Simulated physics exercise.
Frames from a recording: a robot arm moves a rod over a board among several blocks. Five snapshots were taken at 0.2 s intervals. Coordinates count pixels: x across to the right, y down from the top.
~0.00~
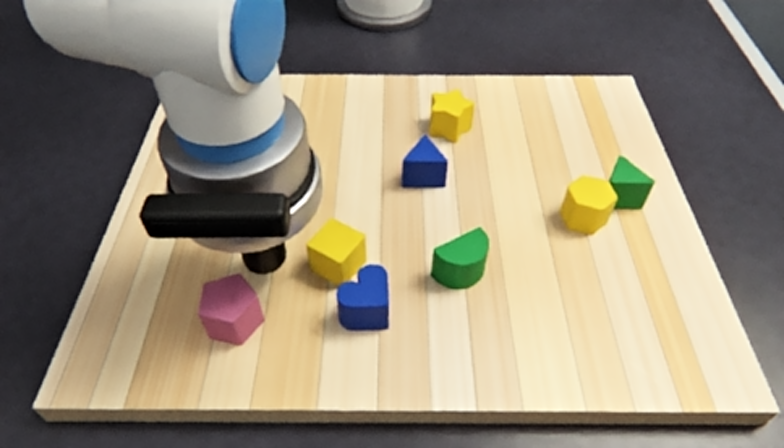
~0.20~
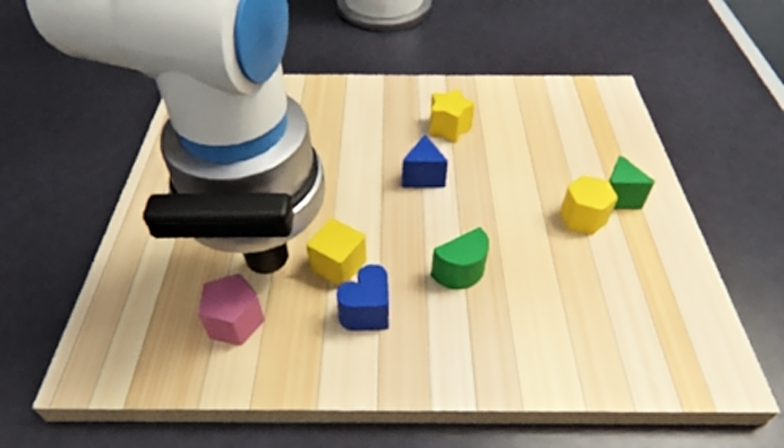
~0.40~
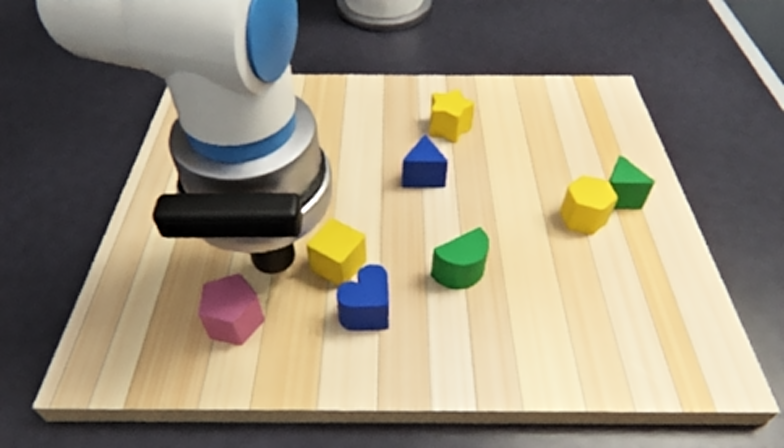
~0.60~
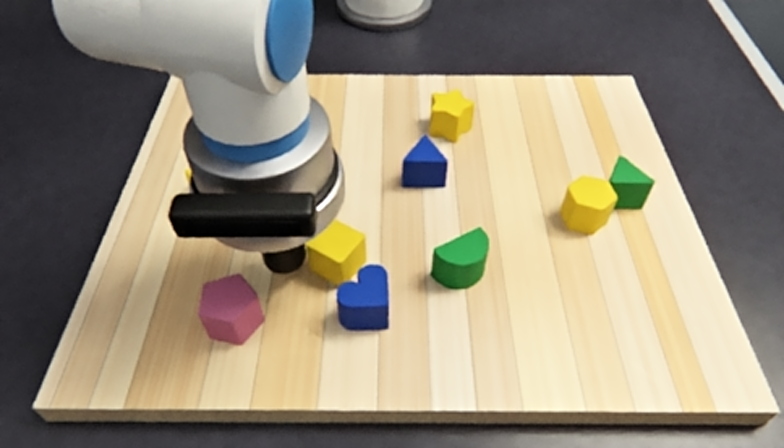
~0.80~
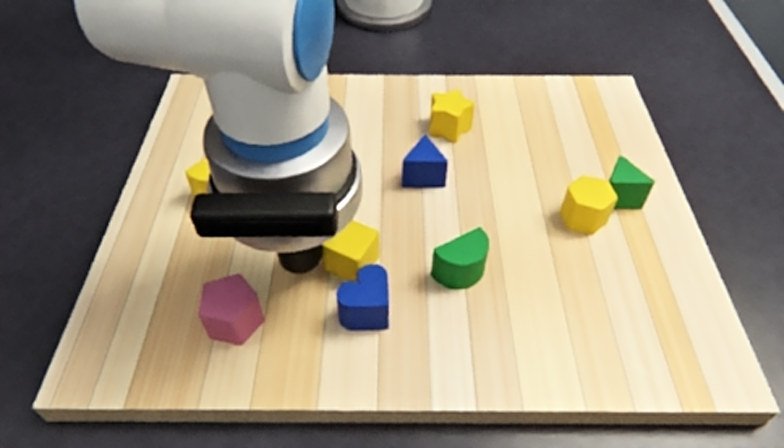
Robot arm sliding slowly right across a wooden board of colourful blocks, its rod nudging the yellow square block slightly rightward.
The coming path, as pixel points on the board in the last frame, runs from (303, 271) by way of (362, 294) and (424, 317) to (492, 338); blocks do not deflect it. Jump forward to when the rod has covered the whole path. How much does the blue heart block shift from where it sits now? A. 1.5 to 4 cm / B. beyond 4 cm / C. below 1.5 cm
The answer is B.
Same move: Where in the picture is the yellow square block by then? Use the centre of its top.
The centre of its top face lies at (389, 238).
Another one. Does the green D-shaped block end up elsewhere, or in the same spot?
That block will keep its spot.
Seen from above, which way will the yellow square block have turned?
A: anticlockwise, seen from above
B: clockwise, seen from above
I'll go with A - anticlockwise, seen from above.
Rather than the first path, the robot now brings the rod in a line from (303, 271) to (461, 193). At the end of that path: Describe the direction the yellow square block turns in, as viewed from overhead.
It swings round clockwise.
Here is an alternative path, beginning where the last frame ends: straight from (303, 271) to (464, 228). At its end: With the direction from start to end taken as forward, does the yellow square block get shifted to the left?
No, that is not what happens.
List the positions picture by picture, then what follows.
The first picture shows rod tip (266, 258); block tops, yellow square block (336, 239); blue heart block (366, 287); green D-shaped block (466, 247).
The second picture shows rod (268, 258); blocks unchanged.
The third picture shows rod (274, 258); blocks unchanged.
The fourth picture shows rod (285, 258); blocks unchanged.
The fifth picture shows rod (301, 258); yellow square block (350, 237); blue heart block (366, 287); green D-shaped block (466, 247).
What follows on the original path. One third of the way, rod (362, 281); yellow square block (385, 238), turned 80° anticlockwise; blue heart block (382, 298), turned 15° clockwise.
Two thirds of the way, rod (426, 304); yellow square block (389, 238), turned 90° anticlockwise; blue heart block (423, 330), turned 55° clockwise.
At the end, rod (495, 325); yellow square block (389, 238), turned 90° anticlockwise; blue heart block (429, 334), turned 75° clockwise; green D-shaped block in place.
